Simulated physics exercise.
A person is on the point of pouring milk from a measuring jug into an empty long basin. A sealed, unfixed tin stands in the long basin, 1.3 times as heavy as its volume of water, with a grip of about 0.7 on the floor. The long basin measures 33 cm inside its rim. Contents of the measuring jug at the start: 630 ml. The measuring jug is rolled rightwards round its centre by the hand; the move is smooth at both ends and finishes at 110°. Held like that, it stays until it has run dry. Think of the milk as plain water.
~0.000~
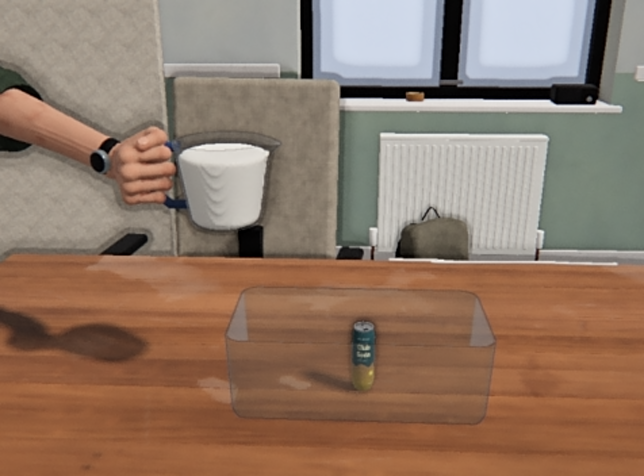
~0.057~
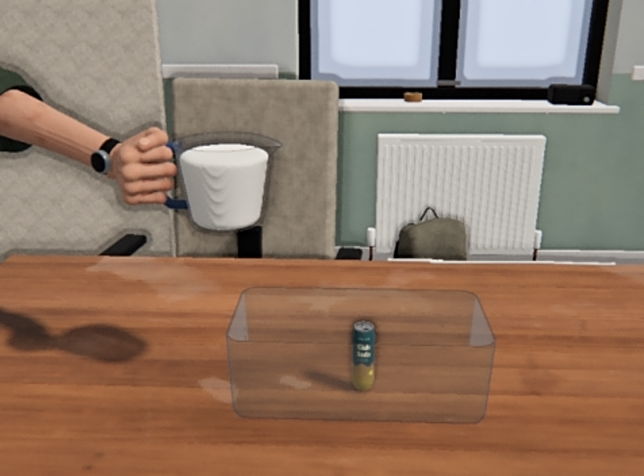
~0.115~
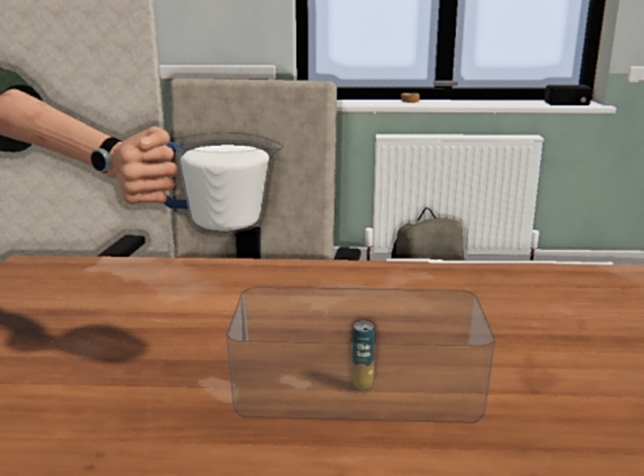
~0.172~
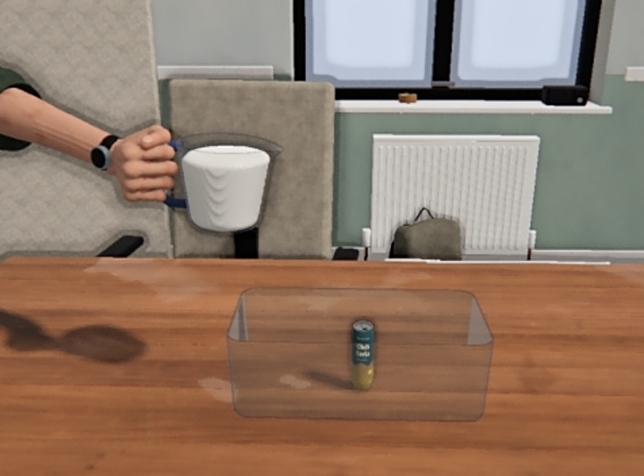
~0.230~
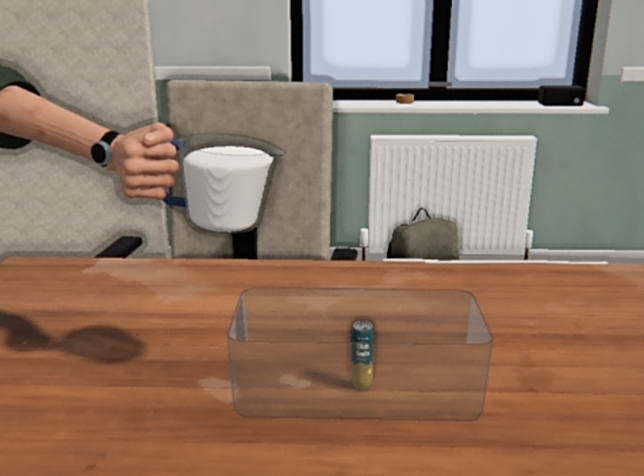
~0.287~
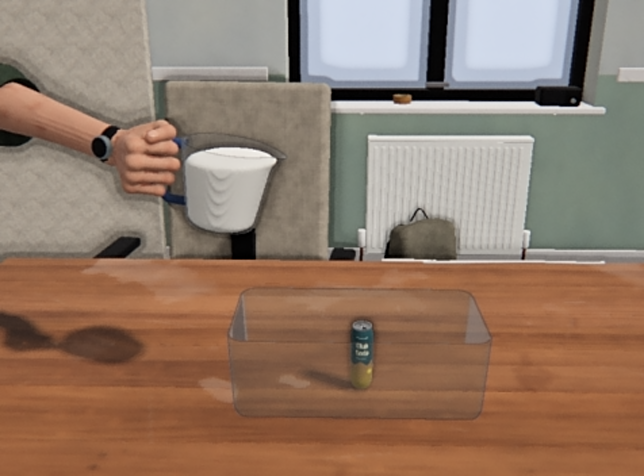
A hand slowly tilts a jug of milk slightly rightwards above a table with a clear basin.
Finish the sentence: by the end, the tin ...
By the end, the tin has toppled.
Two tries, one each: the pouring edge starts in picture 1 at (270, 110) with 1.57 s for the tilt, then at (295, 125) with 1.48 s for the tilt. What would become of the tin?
First it tips over; then it tips over.
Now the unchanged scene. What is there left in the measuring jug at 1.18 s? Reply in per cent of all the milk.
I reckon near 14 per cent still sits there.
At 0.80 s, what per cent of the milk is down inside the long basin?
I'd estimate some 9 percent of the liquid.
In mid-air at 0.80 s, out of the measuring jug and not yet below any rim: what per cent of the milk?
20 per cent.
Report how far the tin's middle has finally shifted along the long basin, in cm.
The tin's middle ends up about 7.0 cm along the basin.
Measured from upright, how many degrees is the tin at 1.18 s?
Roughly 45°.
Then, 0.80 s in, the tilt is 61° and 71 per cent is still to pour; the tin stands where it began.
Then, 1.18 s in, the tilt is 98° and 14 per cent is still to pour; the tin leans 43°.
Then, 1.58 s in, the tilt is 110° and 0 per cent is still to pour; the tin lies on its side.
Then, 2.01 s in, the tilt is 110° and 0 per cent is still to pour; the tin lies on its side.
Finally, the tin lies on its side.
